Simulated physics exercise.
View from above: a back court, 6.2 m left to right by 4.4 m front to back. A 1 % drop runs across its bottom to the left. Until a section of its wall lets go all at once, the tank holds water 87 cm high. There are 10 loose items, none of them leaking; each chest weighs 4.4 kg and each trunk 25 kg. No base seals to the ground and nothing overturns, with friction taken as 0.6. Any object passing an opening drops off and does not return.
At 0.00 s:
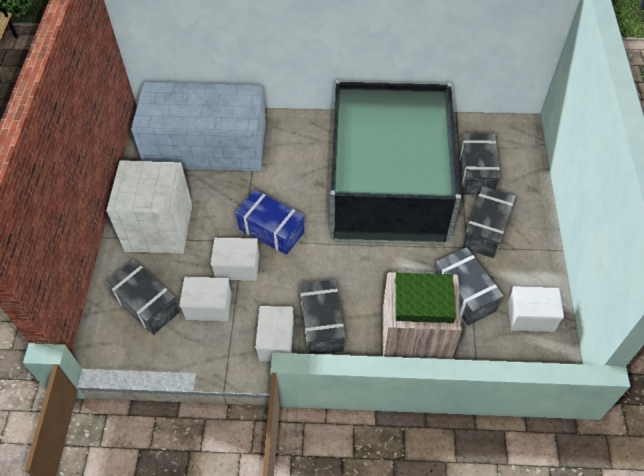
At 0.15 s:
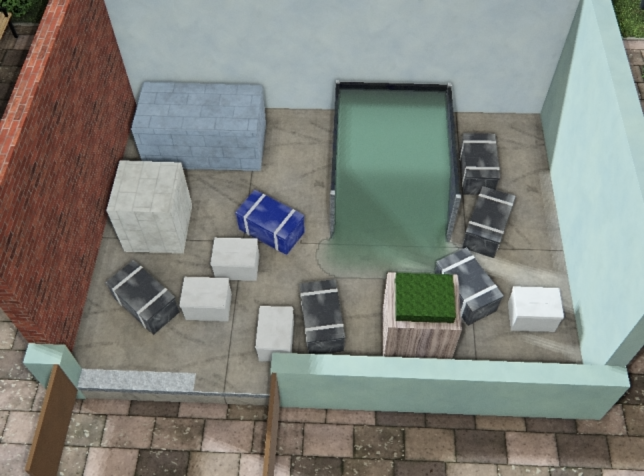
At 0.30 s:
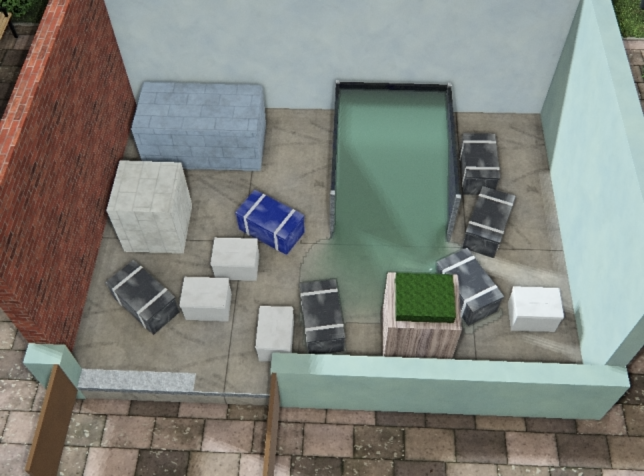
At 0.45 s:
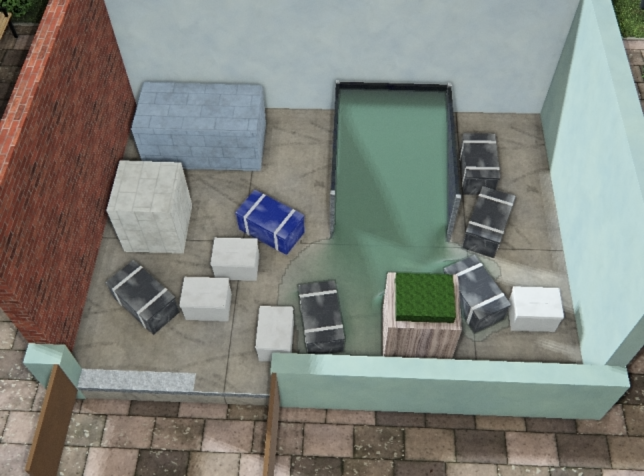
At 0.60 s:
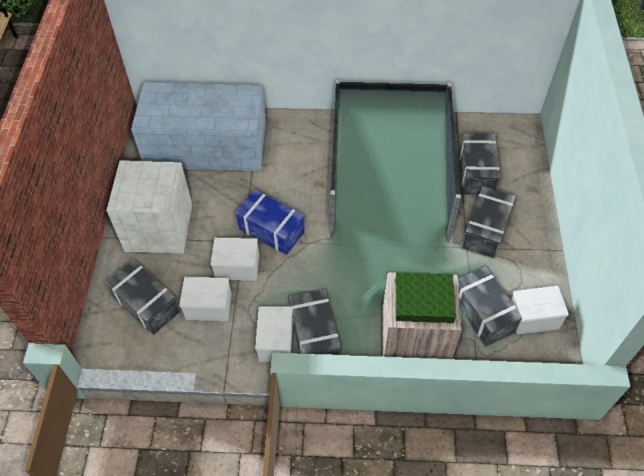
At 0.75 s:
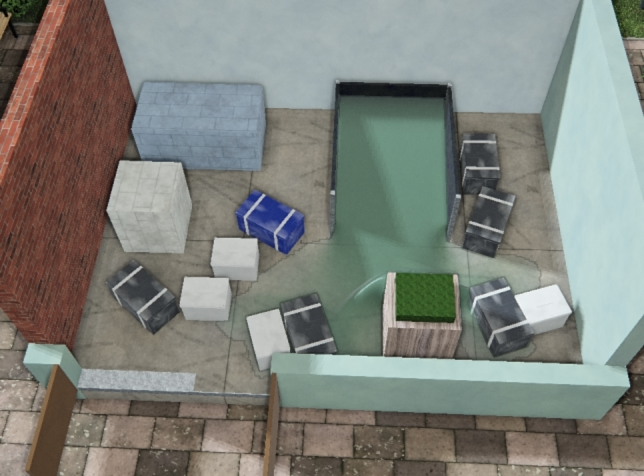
To begin with, greenish water stands inside a dark-walled tank in a walled court scattered with boxes. The tank's front side gives way and water spreads across the paving around the box in front, which stays put, then nudges nearby dark strapped trunks and white blocks a short way outward.
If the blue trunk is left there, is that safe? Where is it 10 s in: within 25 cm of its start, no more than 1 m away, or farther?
It is within 25 cm of its start.
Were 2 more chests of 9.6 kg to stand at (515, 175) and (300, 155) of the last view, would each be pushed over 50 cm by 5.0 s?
First far enough, second not far enough.
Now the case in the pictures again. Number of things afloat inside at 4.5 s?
At that moment it comes to 6.
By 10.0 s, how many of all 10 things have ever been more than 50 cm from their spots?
Result: 8.
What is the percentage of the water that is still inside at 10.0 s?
About 60 in a hundred parts of the water.
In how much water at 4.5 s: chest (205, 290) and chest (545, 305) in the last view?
First roughly 9 cm, second roughly 10 cm.
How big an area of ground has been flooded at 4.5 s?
Somewhere about 21 m2, give or take.
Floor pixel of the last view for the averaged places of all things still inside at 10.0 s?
I'd put it close to (349, 238) in the last view.
After 2.0 s the blue trunk is near (270, 214), 0.0 m from its start, aground; 1 of 10 are out; 2 afloat.
After 4.5 s the blue trunk is near (270, 214), 0.0 m from its start, aground; 2 of 10 are out; 6 afloat.
After 7.0 s the blue trunk is near (270, 213), 0.0 m from its start, aground; 2 of 10 are out; 6 afloat.
After 10.0 s the blue trunk is near (270, 213), 0.0 m from its start, aground; 2 of 10 are out; 6 afloat.
